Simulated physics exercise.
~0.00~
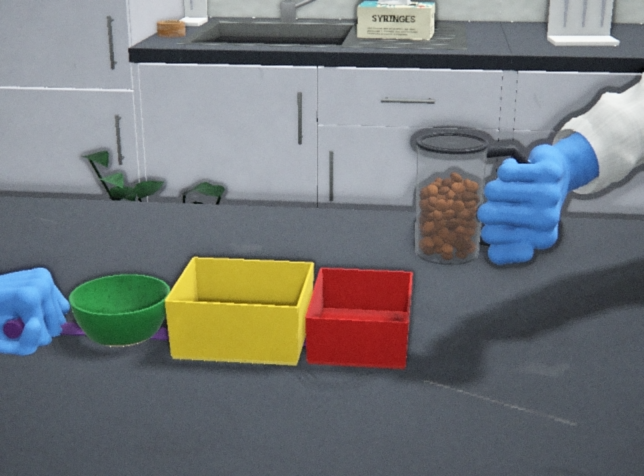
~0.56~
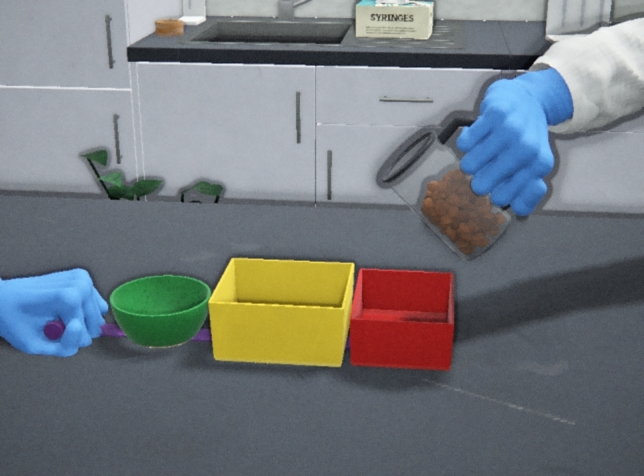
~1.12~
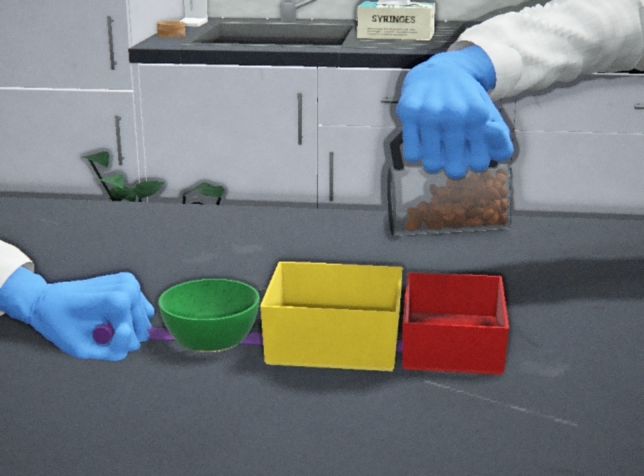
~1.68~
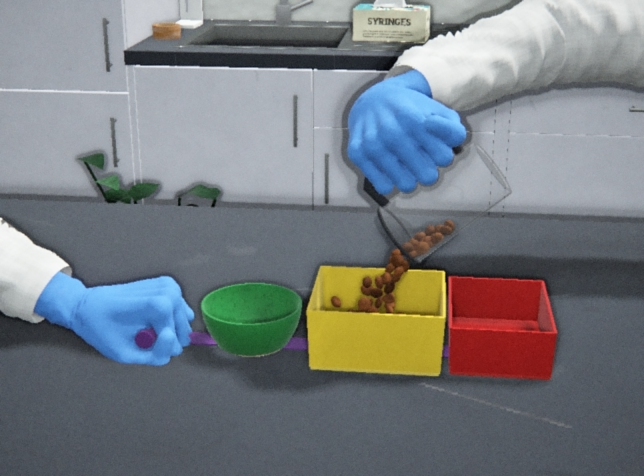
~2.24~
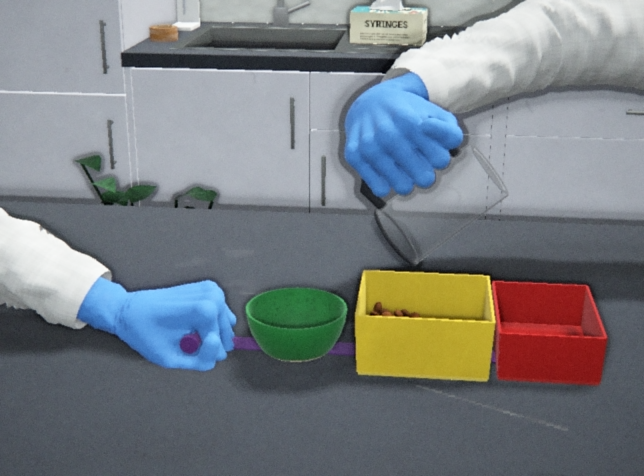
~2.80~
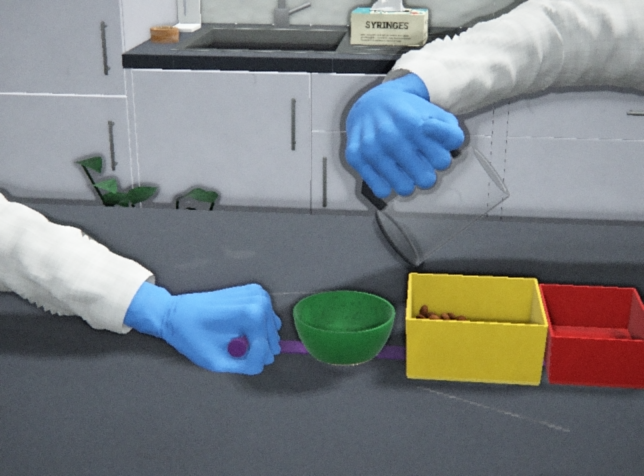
A gloved hand tips brown pieces from a clear cup into the sliding yellow tin.
